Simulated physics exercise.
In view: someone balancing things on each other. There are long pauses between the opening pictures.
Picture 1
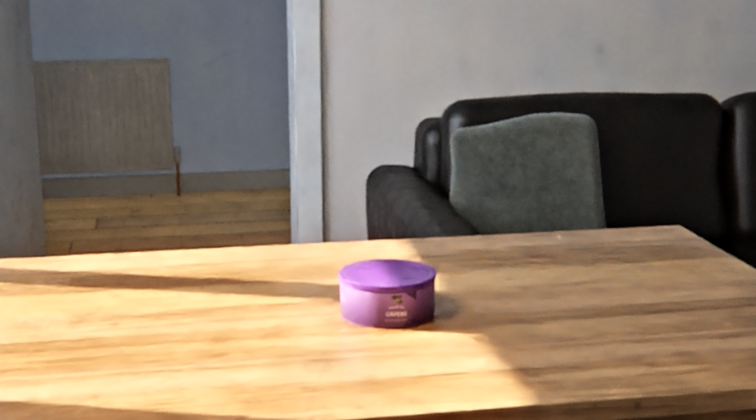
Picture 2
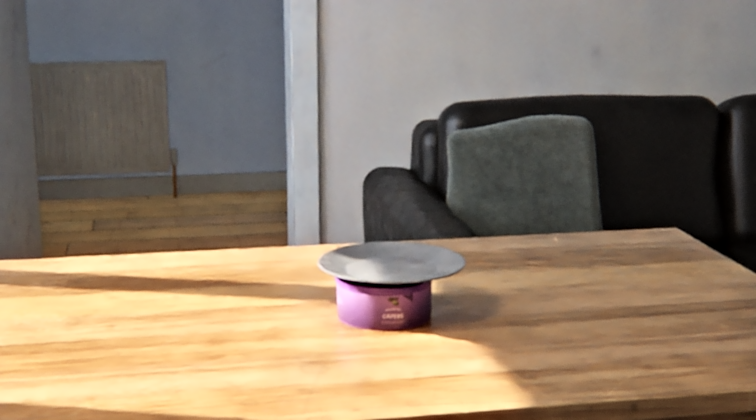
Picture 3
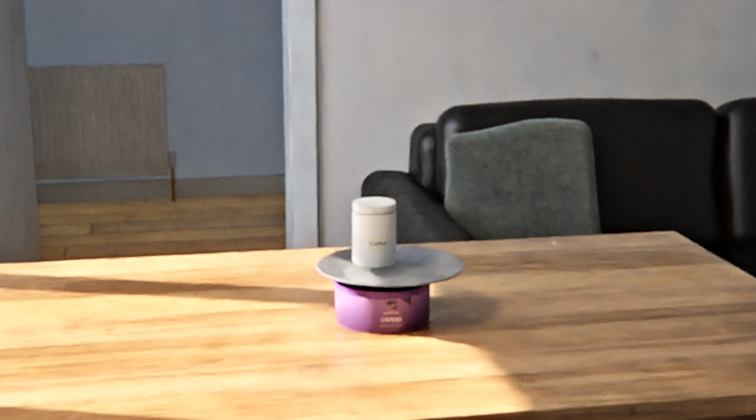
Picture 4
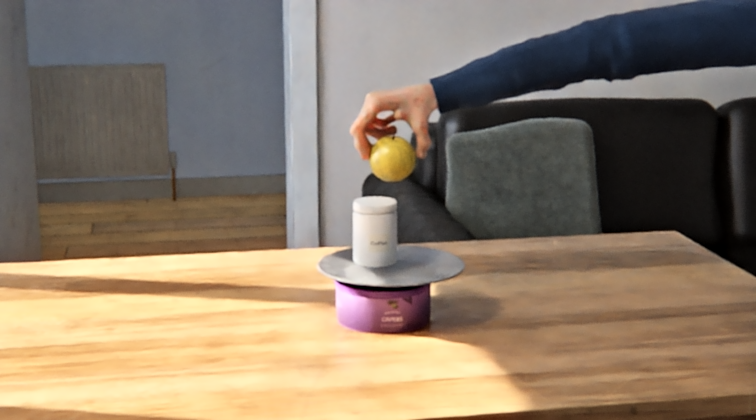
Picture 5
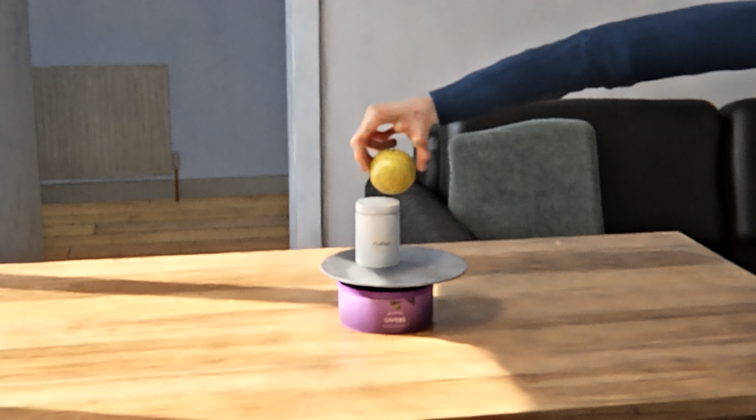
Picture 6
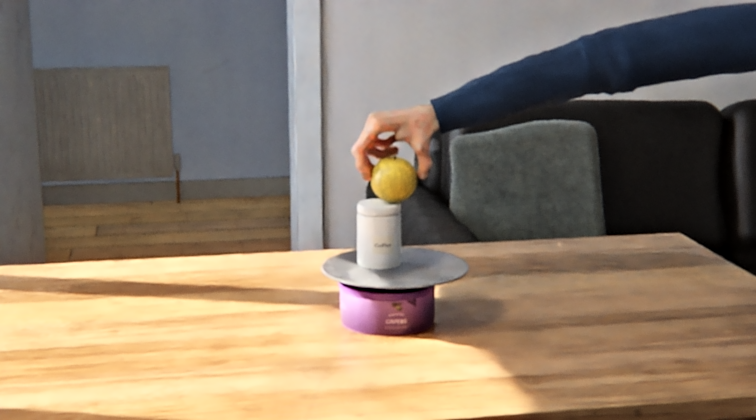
A hand lowering a yellow apple onto a white jar, after a grey plate and the jar appear stacked on a purple tub.
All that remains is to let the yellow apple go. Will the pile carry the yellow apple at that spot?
The pile stays up.
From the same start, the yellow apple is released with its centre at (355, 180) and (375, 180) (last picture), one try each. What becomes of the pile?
First, it comes apart; second, it holds.
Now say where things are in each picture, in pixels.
The last thing is not in view yet; purple tub (388, 293), in the first frame.
The last thing is not in view yet, in the second frame.
The last thing is not in view yet; grey plate (390, 269), in the third frame.
On its way; yellow apple (393, 159); purple tub (384, 298), in the fourth frame.
On its way; yellow apple (393, 171); white jar (378, 232), in the fifth frame.
In place under the hand; yellow apple (394, 180); grey plate (395, 271), in the sixth frame.
Then, 0.50 s on from there, no change.
Then, 1.30 s on from there, yellow apple resting near (394, 180).
In the end, all 4 unmoved. At the end, from the last picture's camera, yellow apple near (394, 180). The pile holds.
